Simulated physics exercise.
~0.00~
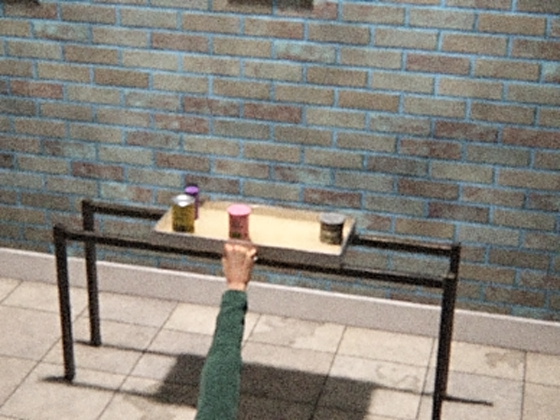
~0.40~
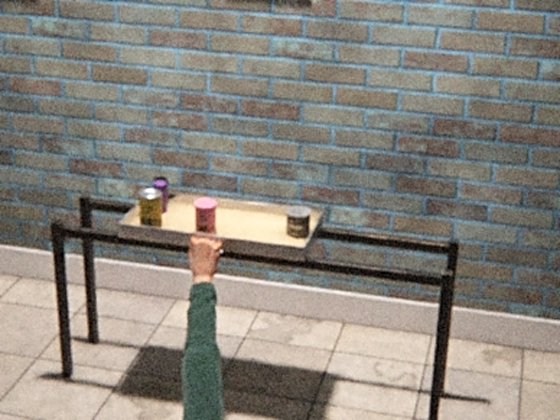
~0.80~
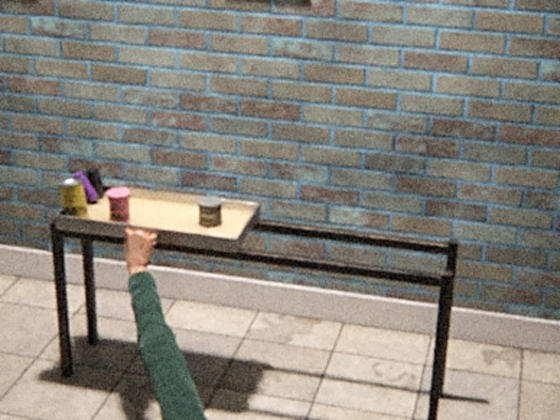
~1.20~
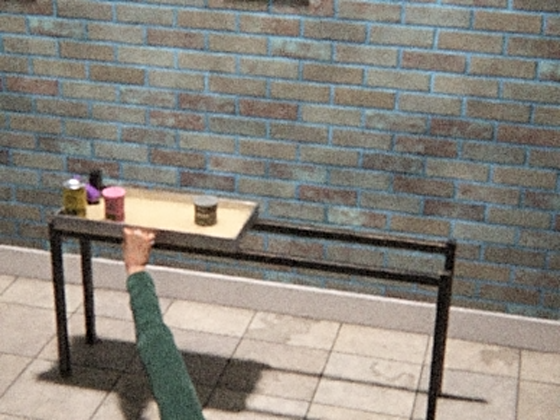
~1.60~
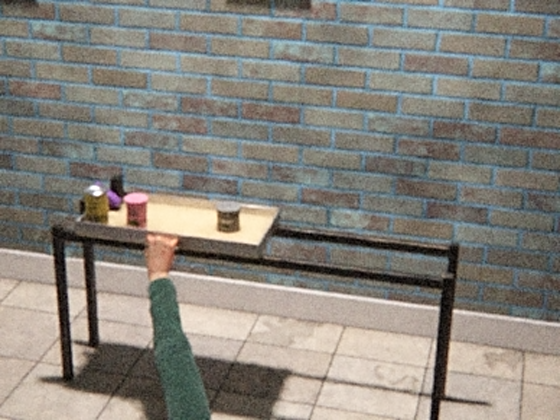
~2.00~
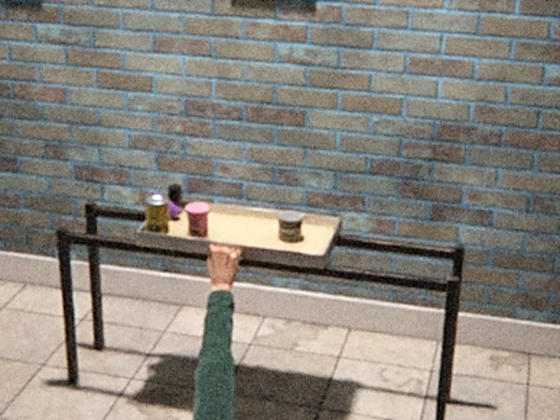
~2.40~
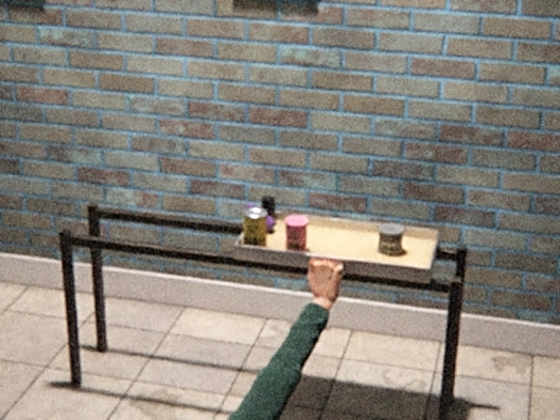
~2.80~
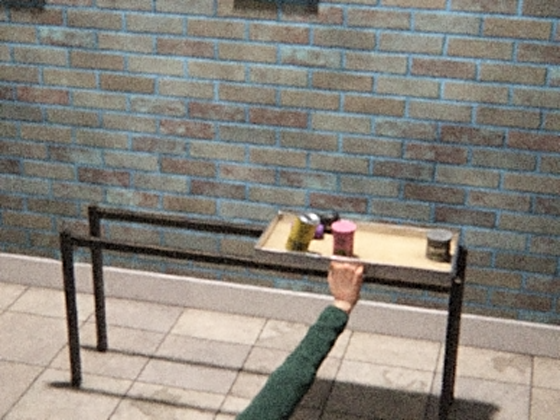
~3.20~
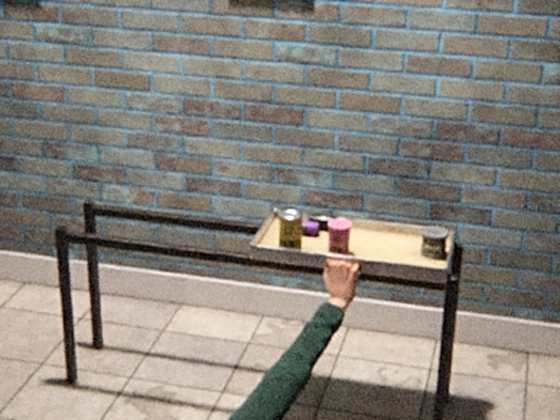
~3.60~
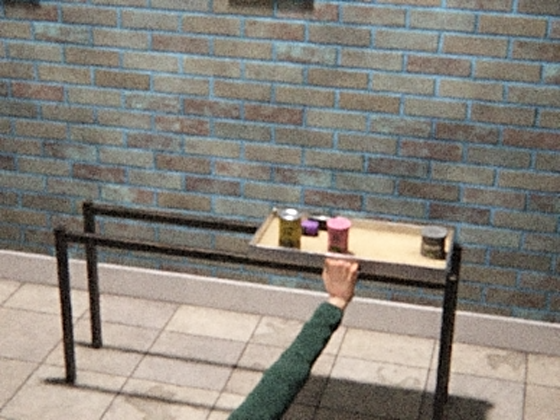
At first, a hand in a green sleeve holds the front of a shallow tray on a dark rack before a brick wall, carrying a yellow tin, a pink tin, a grey tin, and two small shakers, one black and one purple. The hand slides the tray left to the end of the rack, where the yellow tin and both shakers tilt. The yellow tin and black shaker straighten, but the purple shaker stays leaning. The hand then moves the tray right to the far end, and the yellow tin tips again. Finally it stands upright beside the pink and grey tins, while both shakers lie on their sides.
